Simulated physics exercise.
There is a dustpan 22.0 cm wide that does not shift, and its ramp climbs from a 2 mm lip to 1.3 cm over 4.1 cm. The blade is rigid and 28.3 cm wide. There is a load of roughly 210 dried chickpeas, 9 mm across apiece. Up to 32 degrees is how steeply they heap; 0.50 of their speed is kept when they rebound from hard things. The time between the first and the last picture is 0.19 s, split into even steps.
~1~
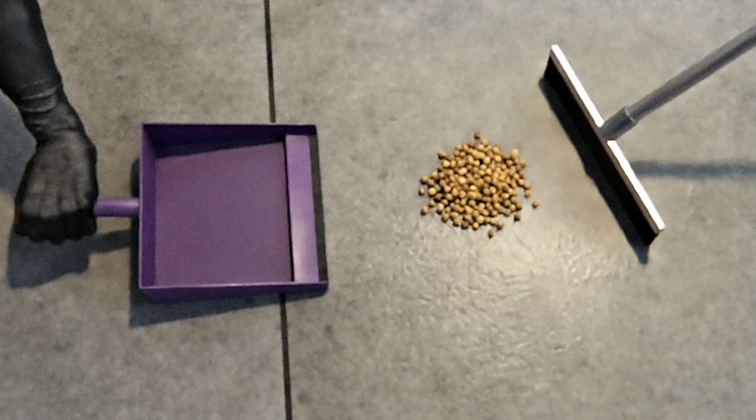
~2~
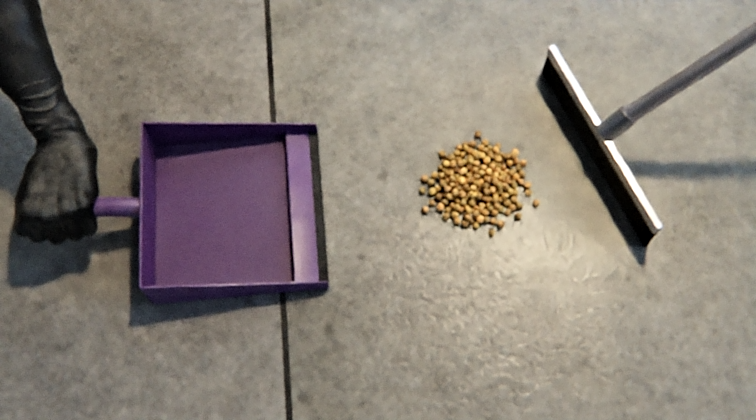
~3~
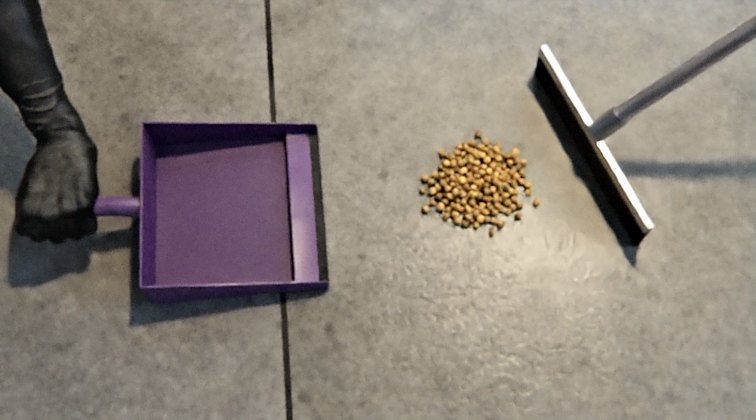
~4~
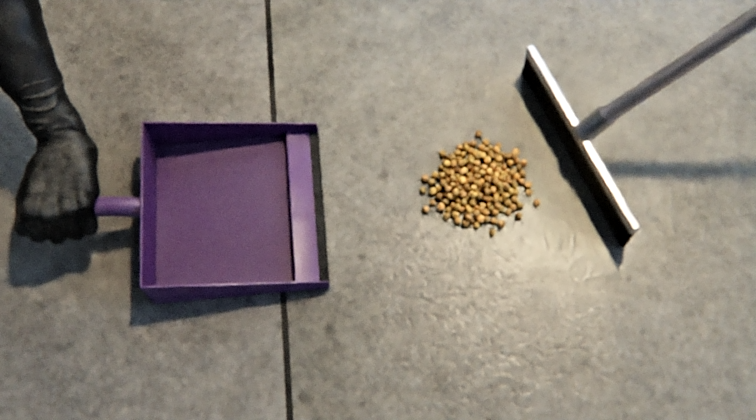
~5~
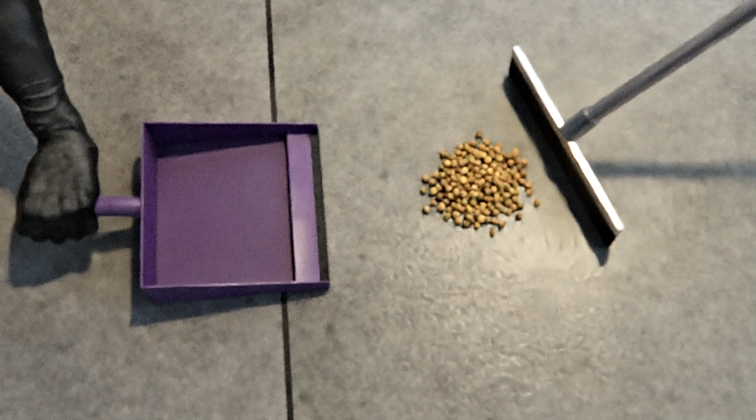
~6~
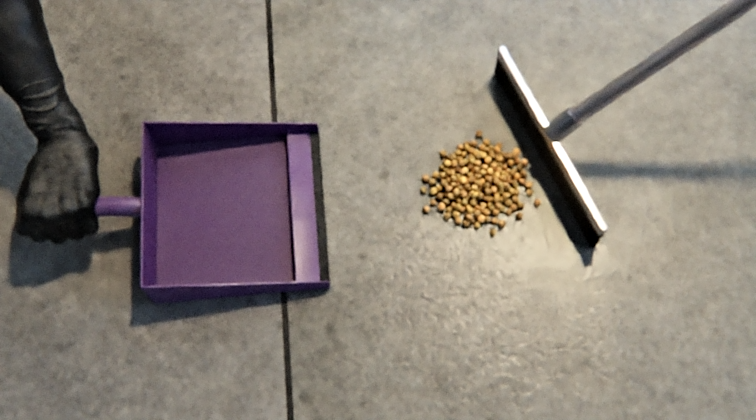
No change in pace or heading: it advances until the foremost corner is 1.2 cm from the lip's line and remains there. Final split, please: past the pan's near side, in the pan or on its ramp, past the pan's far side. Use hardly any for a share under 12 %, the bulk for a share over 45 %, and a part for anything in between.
Past the pan's near side: Hardly any, in the pan or on its ramp: Hardly any, past the pan's far side: Hardly any.
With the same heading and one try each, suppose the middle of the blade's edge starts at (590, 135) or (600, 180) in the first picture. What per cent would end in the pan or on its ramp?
About 0 and 5 per cent.
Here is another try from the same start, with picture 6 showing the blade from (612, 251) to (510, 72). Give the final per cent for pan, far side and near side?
Per cent by place - pan 20, far side 0, near side 20.
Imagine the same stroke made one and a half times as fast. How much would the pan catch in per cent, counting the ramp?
It would be around 10 per cent.
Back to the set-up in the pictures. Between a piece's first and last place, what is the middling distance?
Around 18 centimetres.
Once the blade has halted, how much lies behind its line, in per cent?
Estimate: About 5 %.
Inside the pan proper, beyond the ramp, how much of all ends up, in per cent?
I'd put it near 0 per cent.
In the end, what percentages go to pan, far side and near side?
Near side 0 %, pan 5 %, far side 0 %.
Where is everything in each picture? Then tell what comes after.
In the first frame, blade from (659, 229) to (554, 53), moved 0.0 cm, 0 of the pieces shifted so far; middle of the pieces at (480, 182); pan at (224, 216).
In the second frame, blade from (656, 229) to (551, 52), moved 0.4 cm, 0 of the pieces shifted so far; middle of the pieces at (480, 182).
In the third frame, blade from (647, 229) to (543, 52), moved 1.5 cm, 0 of the pieces shifted so far; middle of the pieces at (481, 182).
In the fourth frame, blade from (633, 229) to (530, 53), moved 3.3 cm, 0 of the pieces shifted so far; middle of the pieces at (481, 182).
In the fifth frame, blade from (617, 230) to (516, 53), moved 5.2 cm, 0 of the pieces shifted so far; middle of the pieces at (481, 182).
In the sixth frame, blade from (601, 230) to (501, 54), moved 7.2 cm, 0 of the pieces shifted so far; middle of the pieces at (482, 182); pan at (225, 216).
Then, 0.23 s after the last picture, middle of the blade 18 cm from the lip; 0 % over the lip, far side 0 %, near side 0 %.
Then, 0.38 s after the last picture, middle of the blade 10 cm from the lip; 0 % over the lip, far side 0 %, near side 0 %.
Then, 0.66 s after the last picture, middle of the blade 6 cm from the lip; 5 % over the lip, far side 0 %, near side 0 %.
In the end, near side 0 %, pan 5 %, far side 0 %, in front of the lip or behind the blade 90 %.
